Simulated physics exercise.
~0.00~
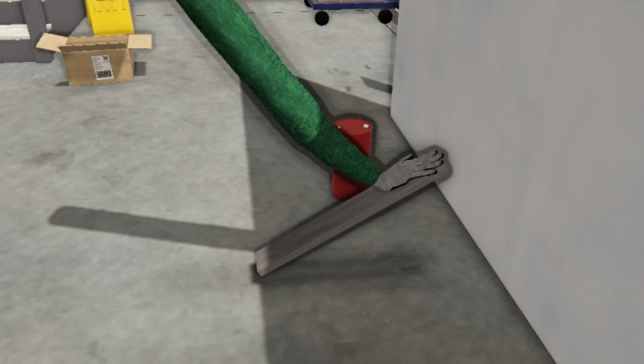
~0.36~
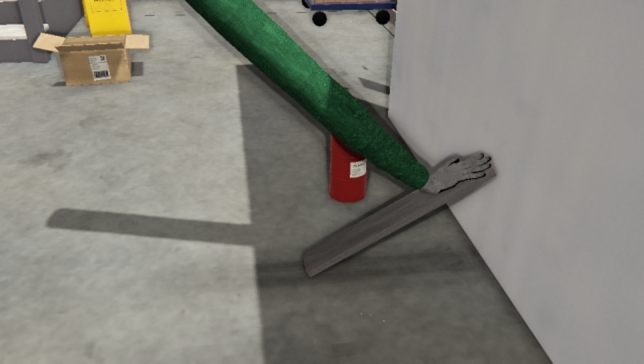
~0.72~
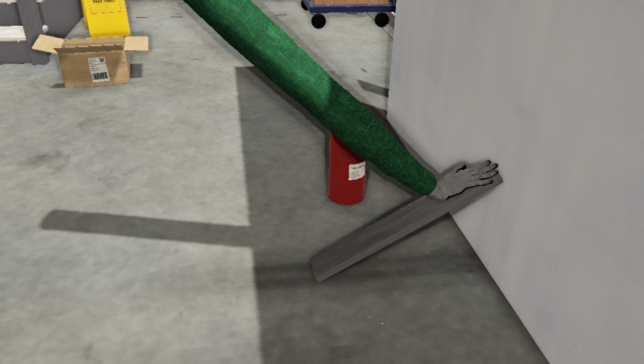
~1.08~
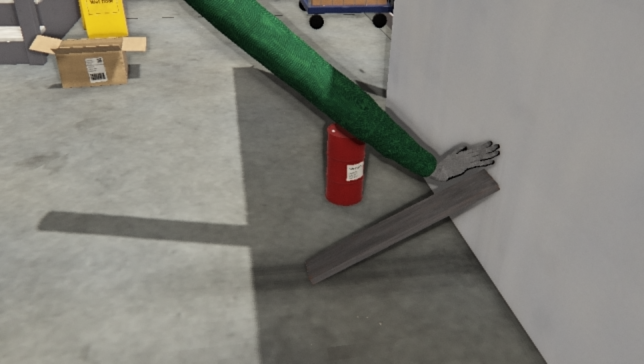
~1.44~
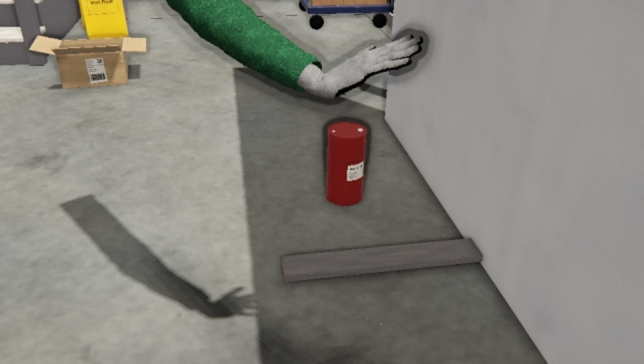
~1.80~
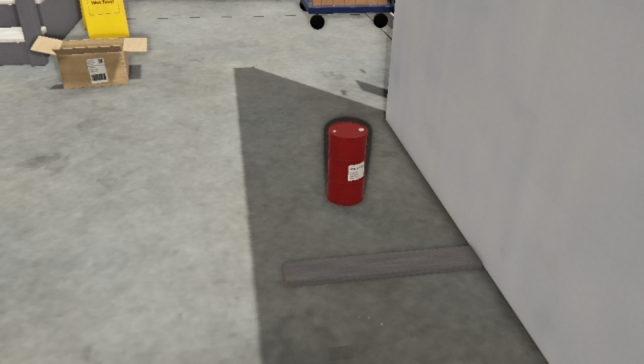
A grey plank was leaned against a pale wall by a gloved hand in a green sleeve, moving right past a red canister. When the hand let go and drew back, the plank slid down and ended up lying low beside the wall.
